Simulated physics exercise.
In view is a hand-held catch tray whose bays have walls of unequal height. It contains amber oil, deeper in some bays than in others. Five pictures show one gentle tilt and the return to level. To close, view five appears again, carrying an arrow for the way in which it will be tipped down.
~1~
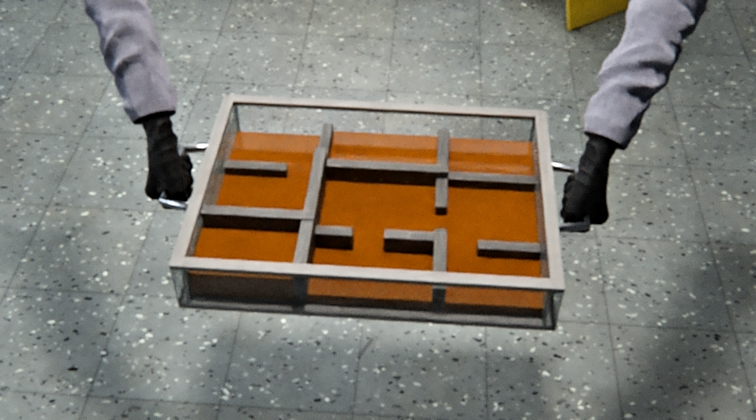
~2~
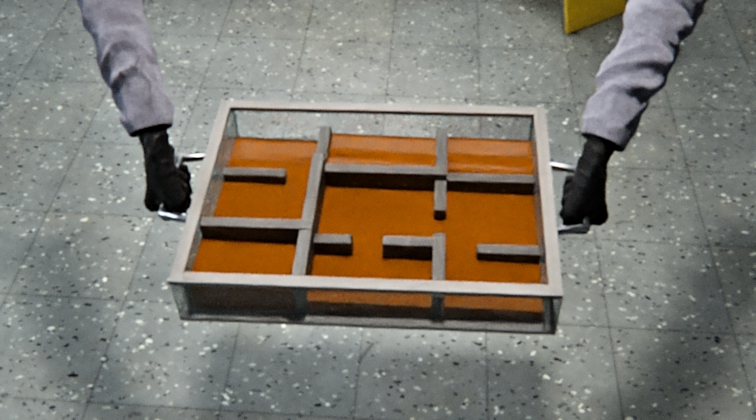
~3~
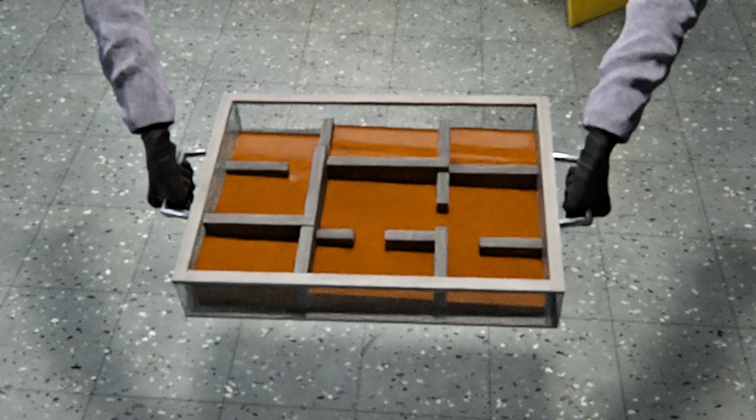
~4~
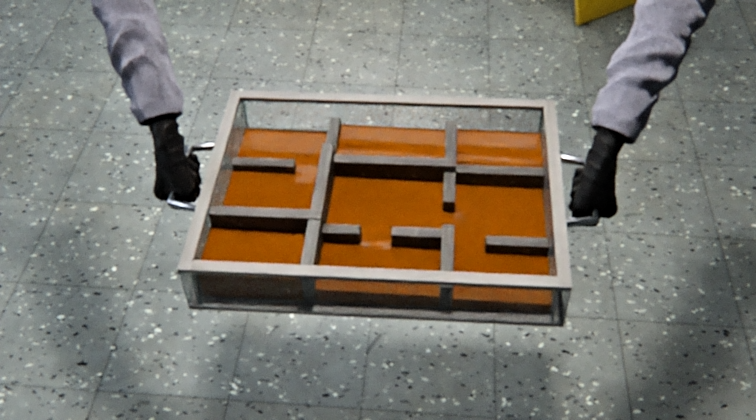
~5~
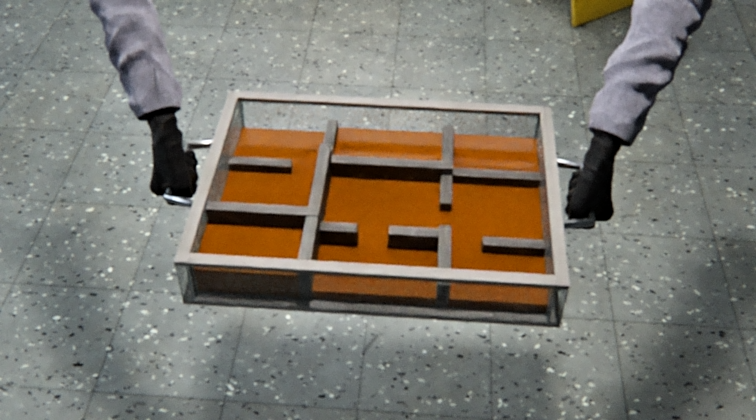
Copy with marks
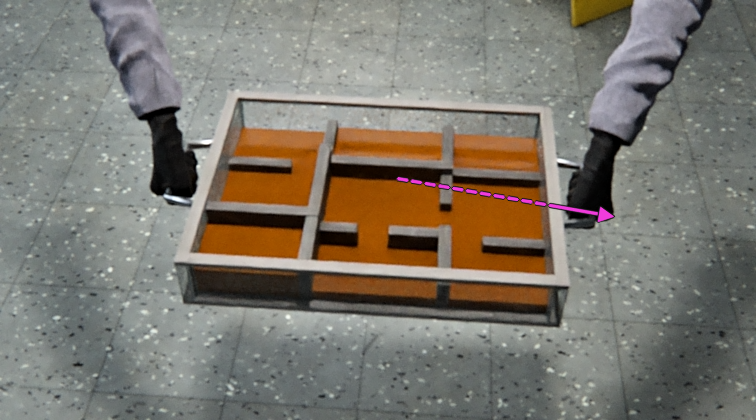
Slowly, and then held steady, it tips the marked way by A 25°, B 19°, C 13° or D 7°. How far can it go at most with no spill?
Take B.
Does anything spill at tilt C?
No, not at all.
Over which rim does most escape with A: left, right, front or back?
The right rim.
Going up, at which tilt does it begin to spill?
It is A.
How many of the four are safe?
Three of the four.
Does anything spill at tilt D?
No, that is safe.
The tray is level; deepest in the front left bay, at (250, 250), shallowest in the centre right.
Tipped about 3° down to the front left; no wall is crossed.
Tipped about 5° down to the front left; no wall is crossed.
Tipped about 3° down to the front left; no wall is crossed.
The tray is level; deepest in the front left bay, at (255, 246), shallowest in the front middle.
The arrow ends at (608, 215).
For tilt A, about 5 % goes over the rim.
For tilt B, nothing spills; the centre right bay holds the most.
For tilt C, nothing spills; the front left bay holds the most.
For tilt D, nothing spills; the front left bay holds the most.
